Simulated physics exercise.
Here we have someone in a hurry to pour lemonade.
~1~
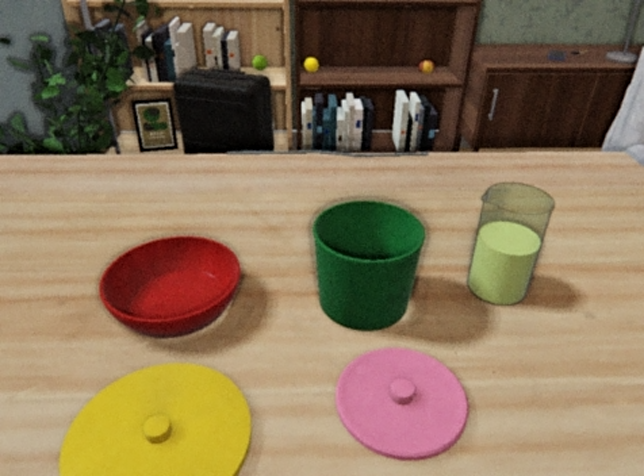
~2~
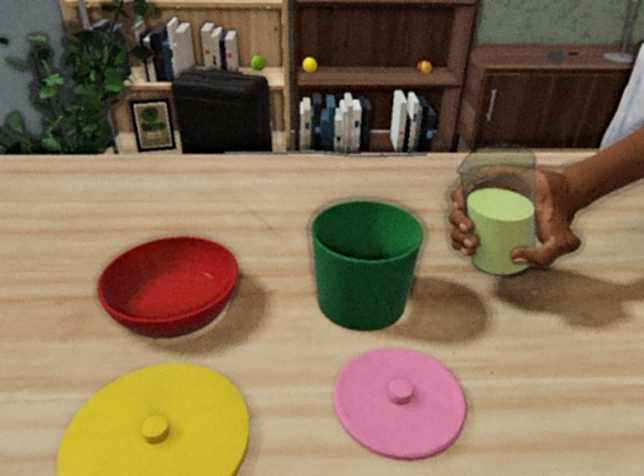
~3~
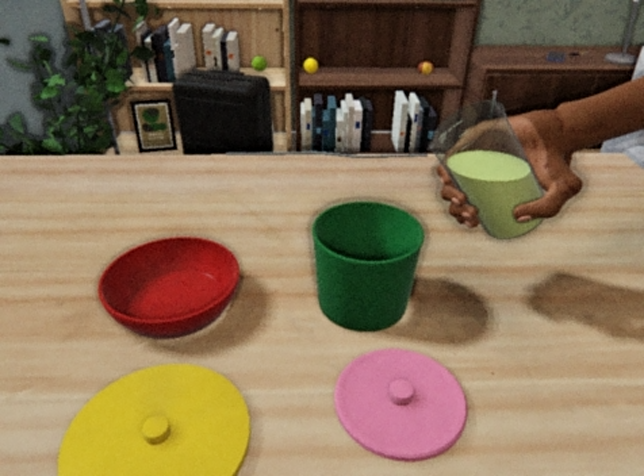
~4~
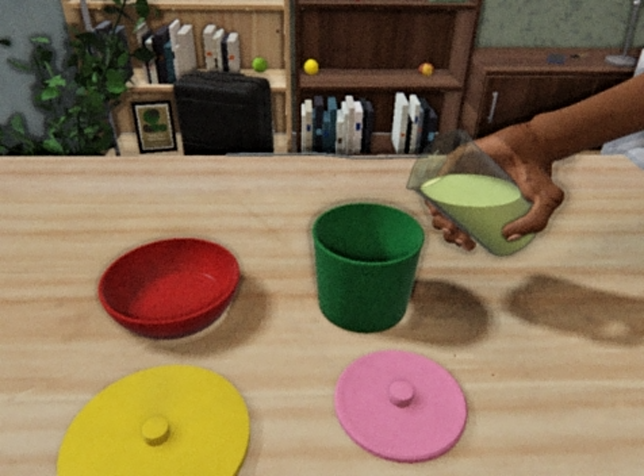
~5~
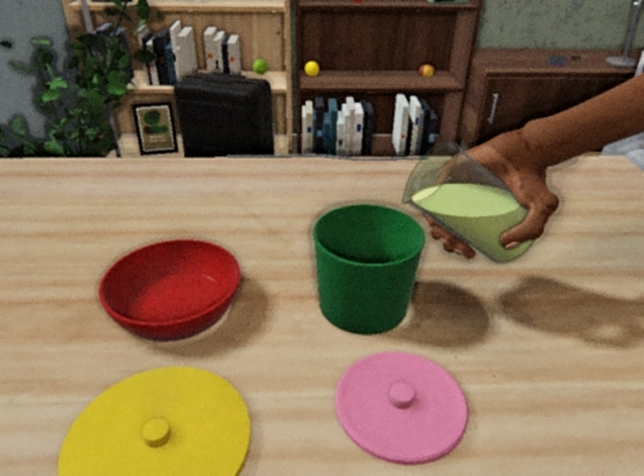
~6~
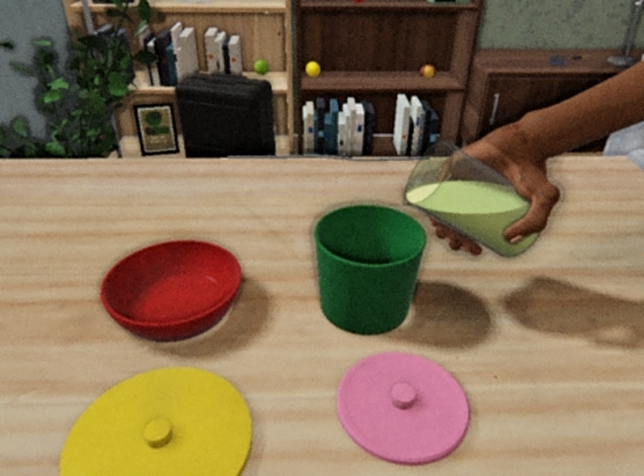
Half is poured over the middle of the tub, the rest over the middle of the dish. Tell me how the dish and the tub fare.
The dish catches it; the tub catches it.
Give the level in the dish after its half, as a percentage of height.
About 30 per cent.
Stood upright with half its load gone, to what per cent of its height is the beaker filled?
Close to 30 %.
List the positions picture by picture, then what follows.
In the first frame, at the start; beaker (508, 244) about half full; tub (366, 267) open; dish (175, 291) open.
In the second frame, a hand has the beaker; beaker about half full, surface at (500, 205); tub (364, 267) open.
In the third frame, tilting; beaker (491, 172) tipped 35° with all of its load; dish (174, 292) open.
In the fourth frame, no stream yet; beaker (476, 195) tipped 50° with all of its load; tub (365, 269) open.
In the fifth frame, still nothing leaves it; beaker (473, 204) tipped 55° with all of its load; dish (175, 294) open.
In the sixth frame, on the point of pouring; beaker (475, 201) tipped 60° with all of its load; tub (367, 271) open; dish (176, 295) open.
Shortly, the lemonade goes into the tub.
Then, the lemonade goes into the dish.
At the finish, the tub has its share inside; the dish has its share inside.
